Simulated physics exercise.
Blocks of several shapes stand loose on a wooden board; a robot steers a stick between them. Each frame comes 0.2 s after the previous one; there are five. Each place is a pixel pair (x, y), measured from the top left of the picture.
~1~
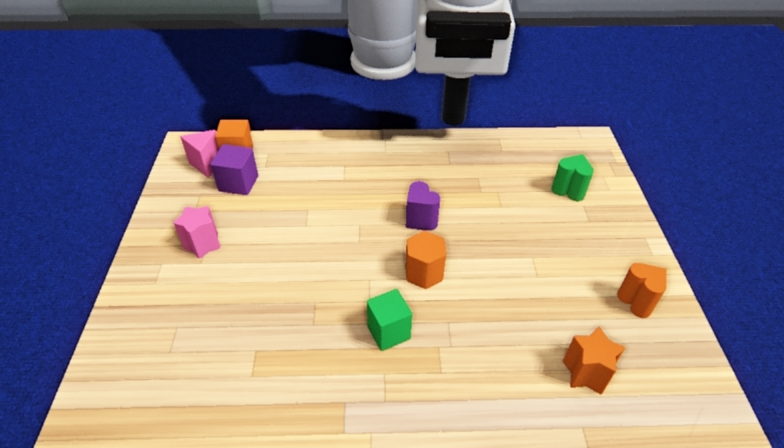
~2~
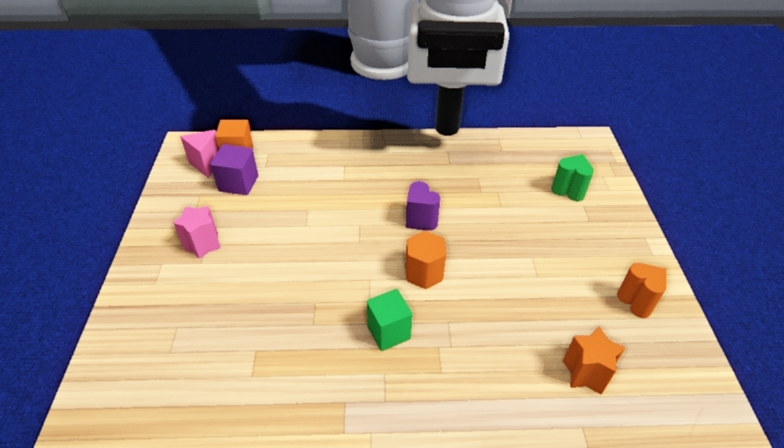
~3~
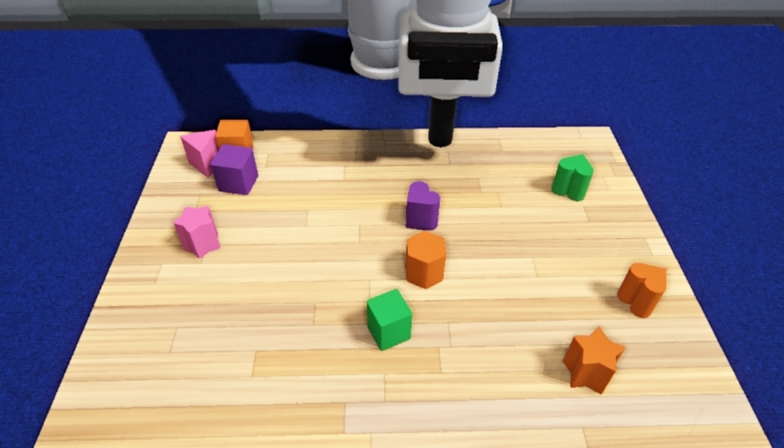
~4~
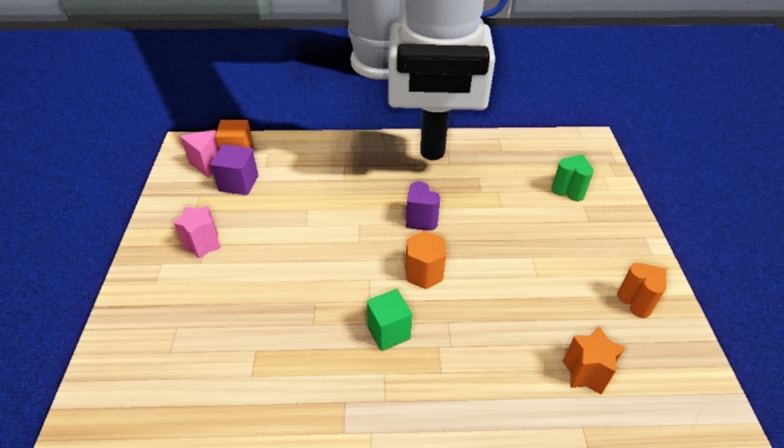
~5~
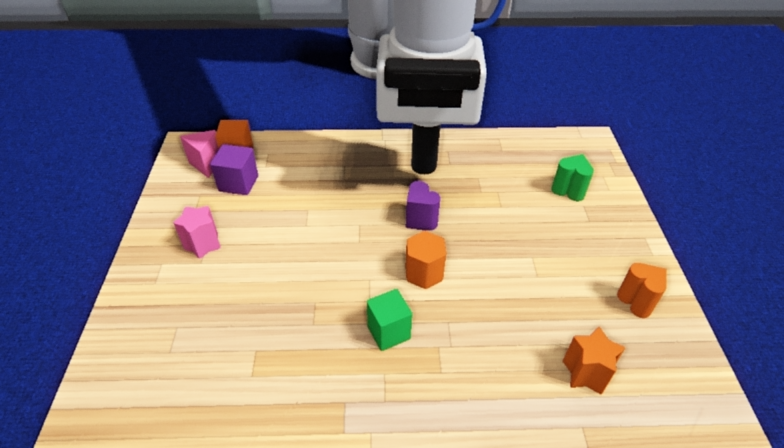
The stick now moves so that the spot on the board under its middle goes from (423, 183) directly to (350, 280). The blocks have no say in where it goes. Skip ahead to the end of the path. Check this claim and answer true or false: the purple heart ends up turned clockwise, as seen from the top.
False
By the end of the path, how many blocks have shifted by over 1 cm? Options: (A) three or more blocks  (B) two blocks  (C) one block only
Choice C: One block only.
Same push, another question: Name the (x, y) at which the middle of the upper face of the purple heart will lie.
I predict (422, 210).
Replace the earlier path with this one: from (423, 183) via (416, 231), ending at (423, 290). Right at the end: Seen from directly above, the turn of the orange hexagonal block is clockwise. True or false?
The statement is true.
What follows on the original path. One third of the way, stick (402, 197); purple heart (423, 204), turned 35° anticlockwise.
Two thirds of the way, stick (376, 230); purple heart (422, 210), turned 75° anticlockwise.
At the end, stick (349, 264); purple heart (422, 210), turned 75° anticlockwise; orange hexagonal block in place.
